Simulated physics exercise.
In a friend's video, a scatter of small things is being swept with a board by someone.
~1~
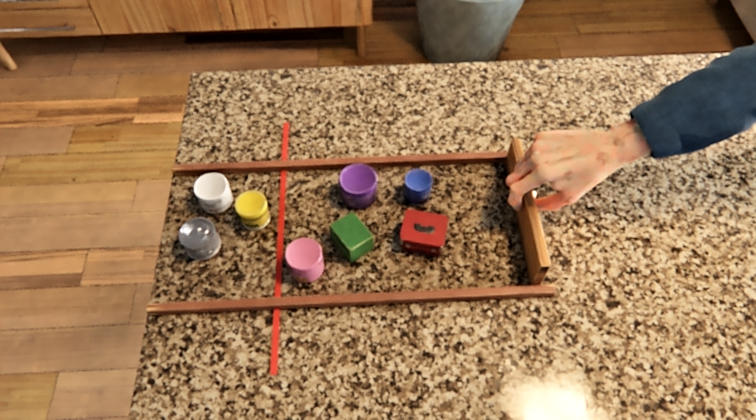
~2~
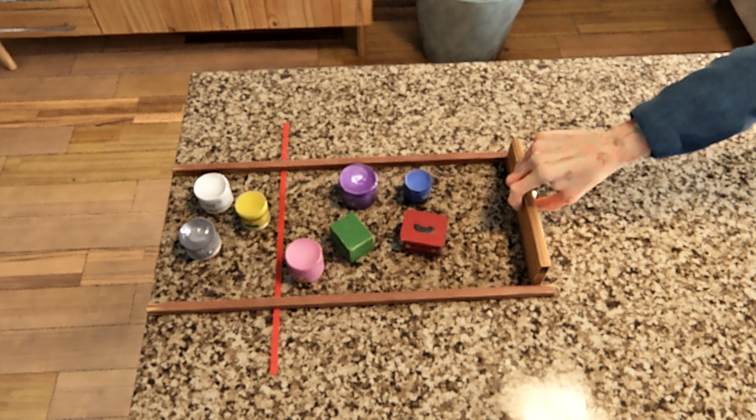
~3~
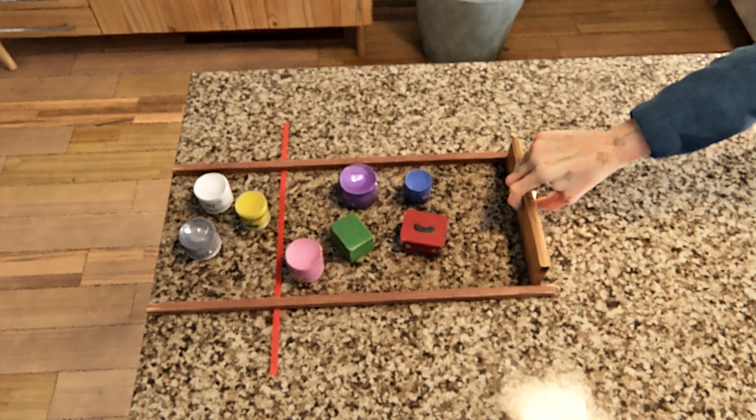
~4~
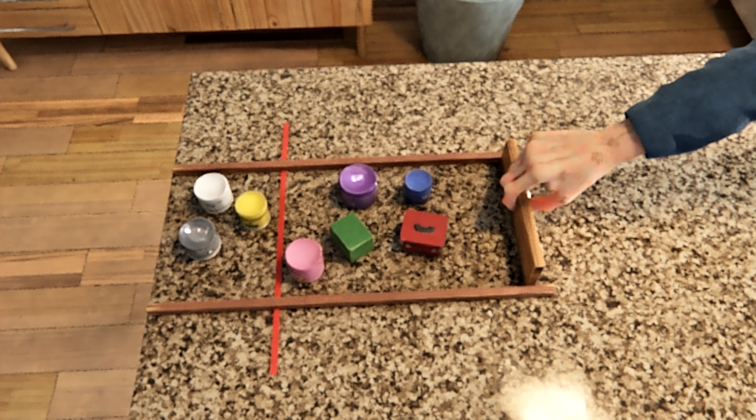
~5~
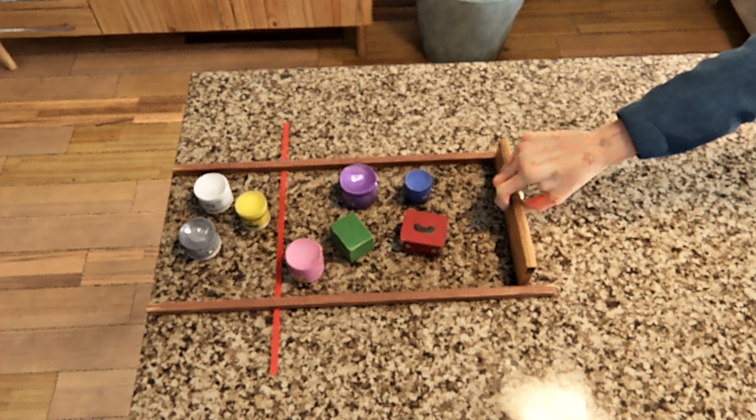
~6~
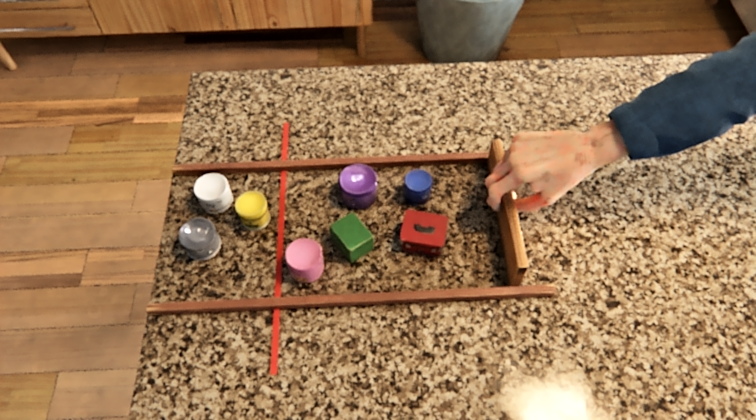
A hand in a dark blue sleeve holds a wooden board upright at the right end of two wooden rails on a speckled stone counter, seen from above. Between the rails sit white, grey and yellow tubs left of a red tape line, with pink, purple and blue tubs, a green block and a red case right of it. The hand slides the board slightly left, while the objects and camera stay still.
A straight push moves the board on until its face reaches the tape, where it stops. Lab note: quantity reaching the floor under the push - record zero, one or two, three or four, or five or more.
Recorded: Zero.
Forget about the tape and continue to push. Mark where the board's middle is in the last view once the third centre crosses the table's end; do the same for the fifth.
First: Around (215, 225). Next: Around (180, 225).
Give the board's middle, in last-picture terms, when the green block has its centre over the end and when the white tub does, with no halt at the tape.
Around (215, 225) first and around (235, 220) second.
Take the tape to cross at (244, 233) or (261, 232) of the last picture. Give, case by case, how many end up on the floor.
Per try: 1; 0.
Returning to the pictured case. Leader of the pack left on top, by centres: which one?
That's the grey pot, it ends up nearest.
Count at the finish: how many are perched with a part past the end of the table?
It totals 0.
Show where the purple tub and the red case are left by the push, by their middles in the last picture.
About (239, 180), and the other about (258, 246).
Early on, none off yet; grey pot at rest near (200, 239); white tub at rest near (214, 193); yellow pot at rest near (253, 211).
Finally, the number that fall off is zero.
